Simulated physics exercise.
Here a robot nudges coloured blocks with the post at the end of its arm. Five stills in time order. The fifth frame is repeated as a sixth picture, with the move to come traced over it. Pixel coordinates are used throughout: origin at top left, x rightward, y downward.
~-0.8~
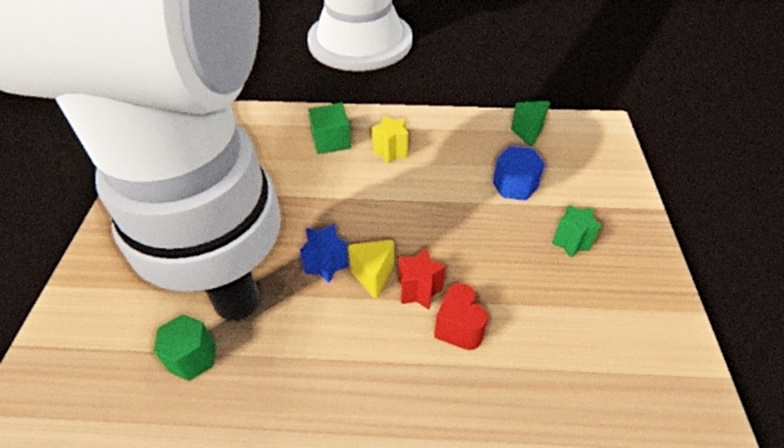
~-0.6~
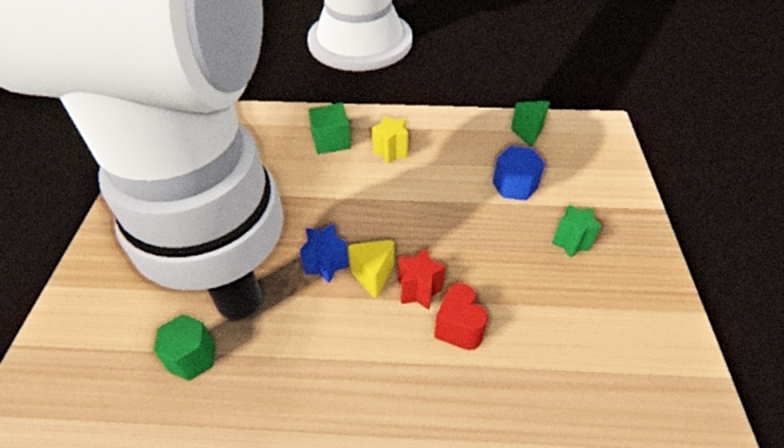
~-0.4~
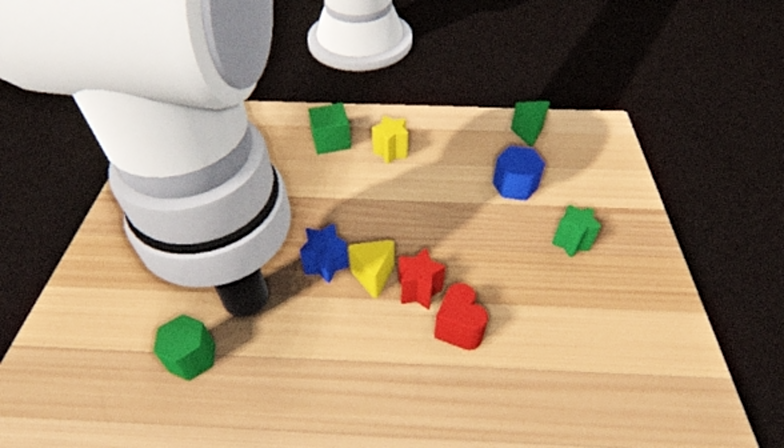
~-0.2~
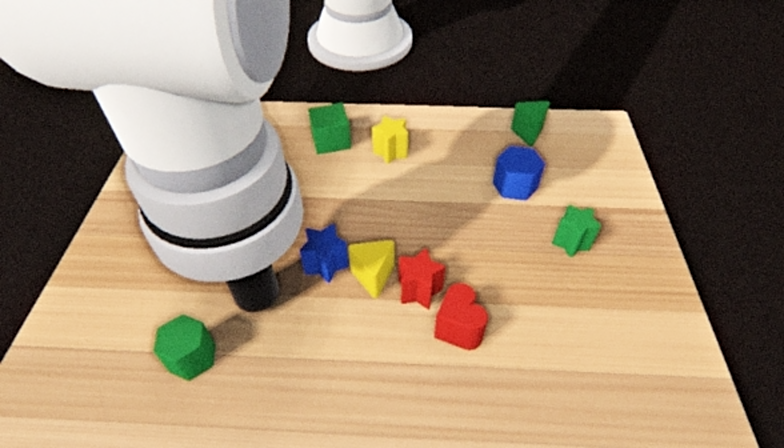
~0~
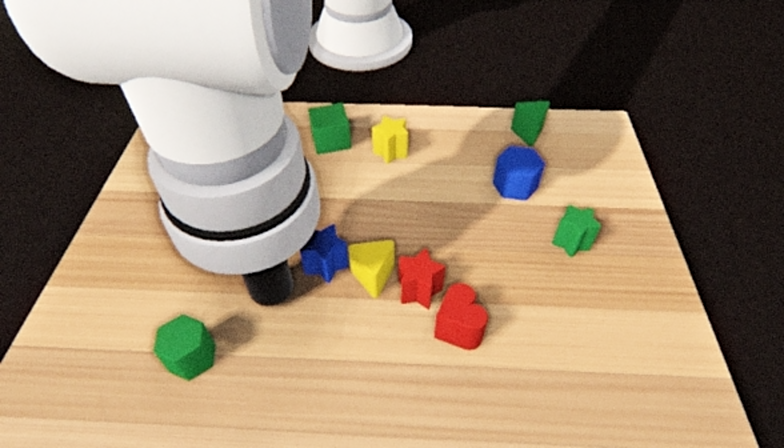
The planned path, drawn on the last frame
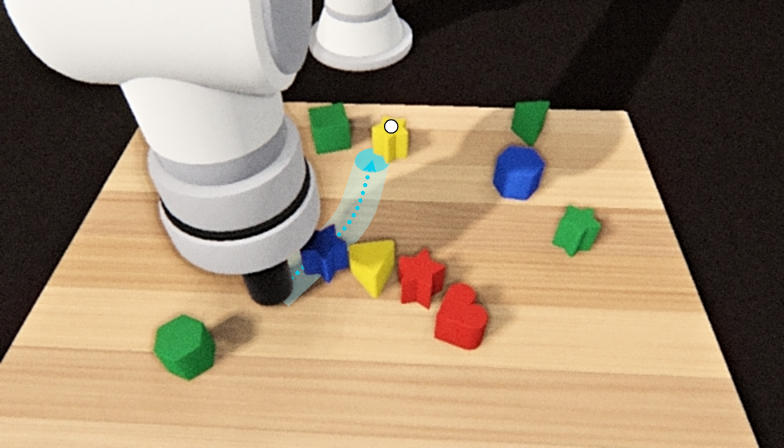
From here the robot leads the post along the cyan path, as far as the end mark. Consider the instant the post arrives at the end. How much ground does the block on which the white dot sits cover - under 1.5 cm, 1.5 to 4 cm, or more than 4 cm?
Final distance: Less than 1.5 cm.
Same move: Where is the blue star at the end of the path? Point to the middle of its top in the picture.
Its top middle is near (372, 219).
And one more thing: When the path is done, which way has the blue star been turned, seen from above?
Viewed from above, clockwise.
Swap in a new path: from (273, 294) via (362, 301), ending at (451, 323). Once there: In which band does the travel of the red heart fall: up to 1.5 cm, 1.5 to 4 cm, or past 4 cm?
Moves 1.5 to 4 cm.
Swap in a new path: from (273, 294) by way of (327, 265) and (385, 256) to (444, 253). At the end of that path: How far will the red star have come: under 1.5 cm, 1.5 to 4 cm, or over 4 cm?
It moves a fair bit, 1.5 to 4 cm.
The line goes from (273, 294) by way of (325, 248) and (359, 203) to (373, 160); the dot is on the yellow star.
The first path, step by step. One third of the way, post at (324, 241); blue star at (360, 224), turned 65° clockwise.
Two thirds of the way, post at (359, 196); blue star at (372, 219), turned 105° clockwise.
At the end, post at (372, 153); blue star at (372, 219), turned 105° clockwise; green square block unmoved; yellow star at (395, 121).
